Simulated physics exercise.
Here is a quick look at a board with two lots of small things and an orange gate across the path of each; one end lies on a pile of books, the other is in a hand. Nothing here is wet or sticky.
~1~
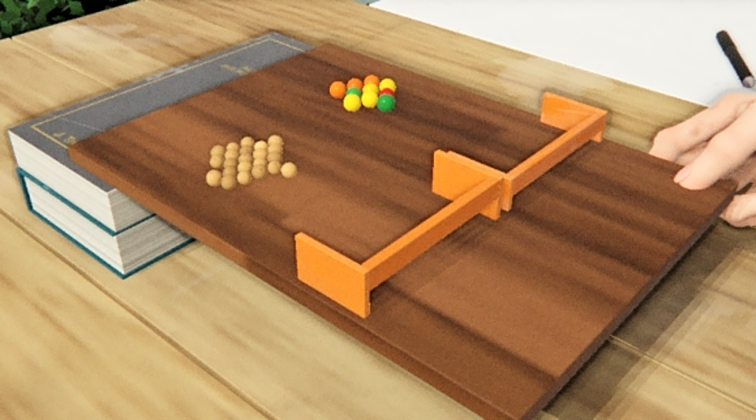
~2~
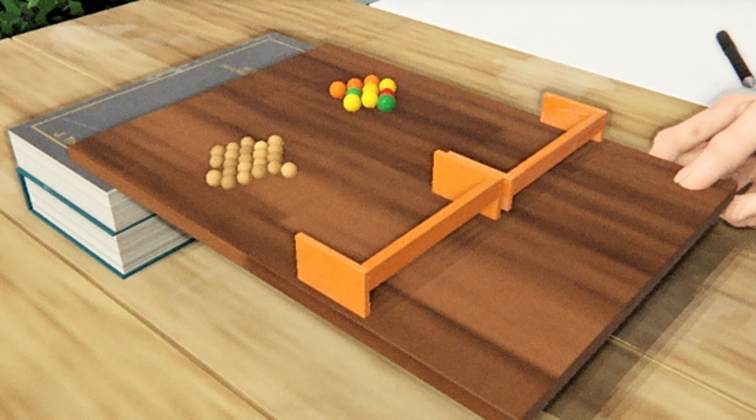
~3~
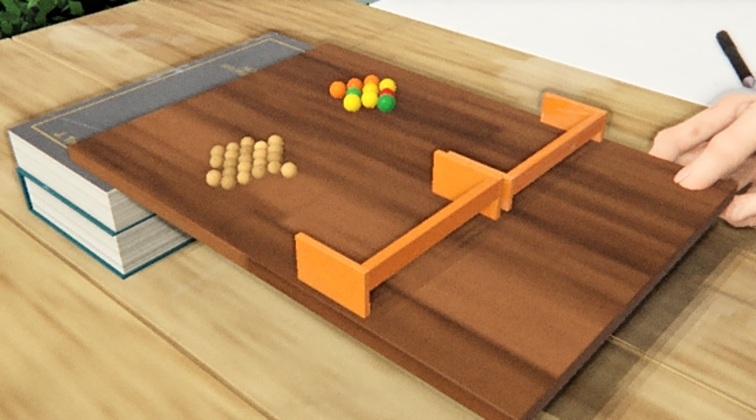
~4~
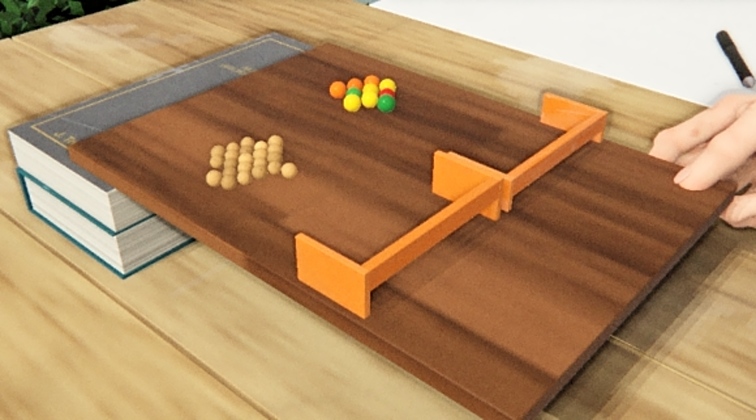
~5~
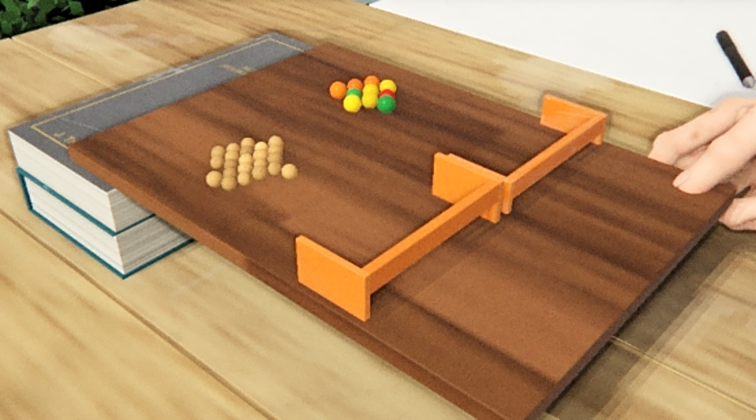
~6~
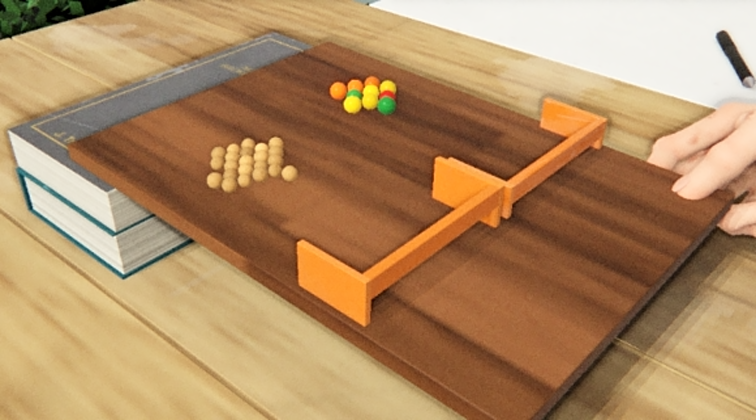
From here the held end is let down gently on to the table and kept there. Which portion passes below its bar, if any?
Result: The front portion travels onward. The back portion is penned in.
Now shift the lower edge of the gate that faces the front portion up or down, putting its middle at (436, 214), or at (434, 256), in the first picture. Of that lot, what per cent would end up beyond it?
First gate: Around 100 %; second gate: Around 0 %.
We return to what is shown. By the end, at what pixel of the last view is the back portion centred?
Its centre ends up around (518, 226).
Then, 0.23 s on from there, board sloping at 6°; front portion where it was; back portion where it was.
Then, 0.52 s on from there, board sloping at 12°; front portion on its way down; back portion on its way down.
Then, 0.84 s on from there, board resting at 14°; front portion the whole lot past its gate; back portion has reached its gate.
In the end, board resting at 14°; front portion the whole lot past its gate; back portion gathered behind its gate.
